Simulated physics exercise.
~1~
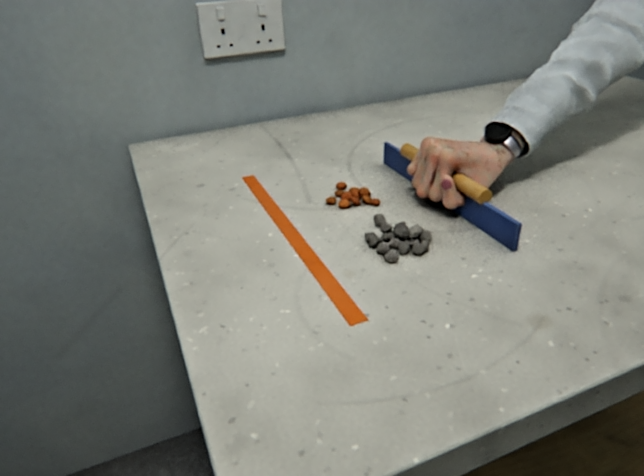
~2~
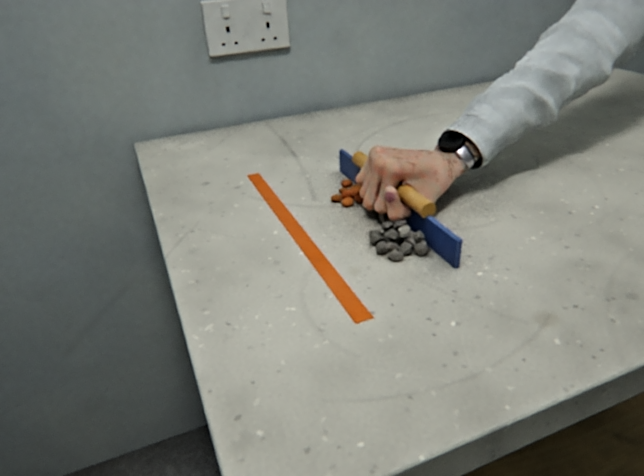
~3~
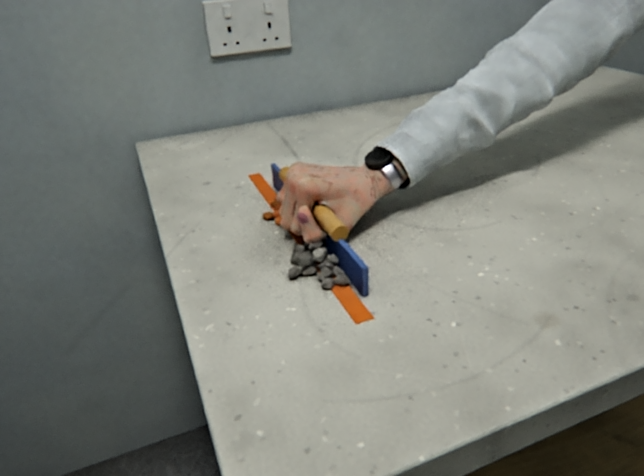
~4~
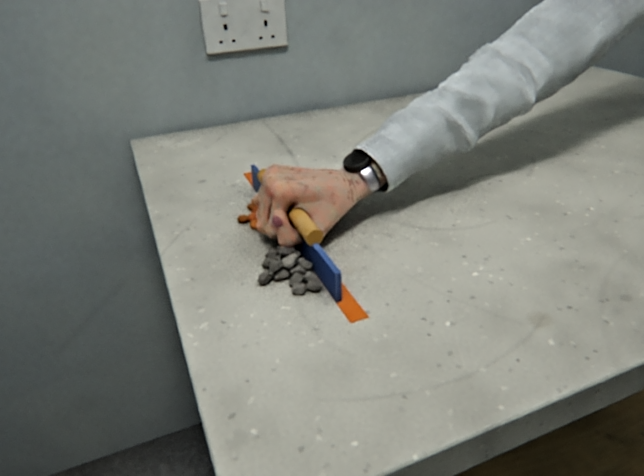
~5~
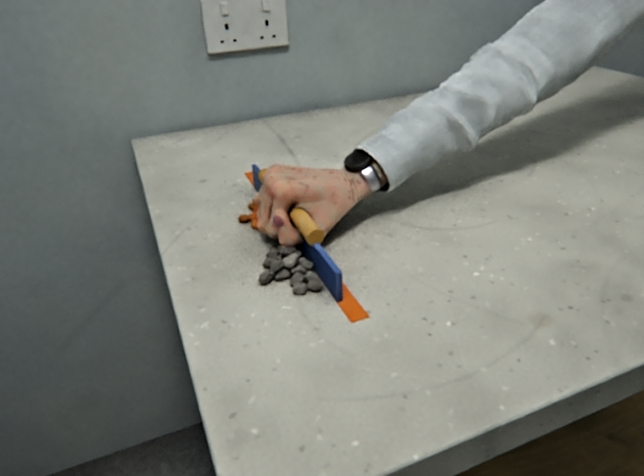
In the video, a hand holding a blue scraper with a wooden handle pushes a heap of small orange pieces and a heap of grey stones leftward across a pale table, stopping at the orange tape strip with both heaps still on the tabletop.
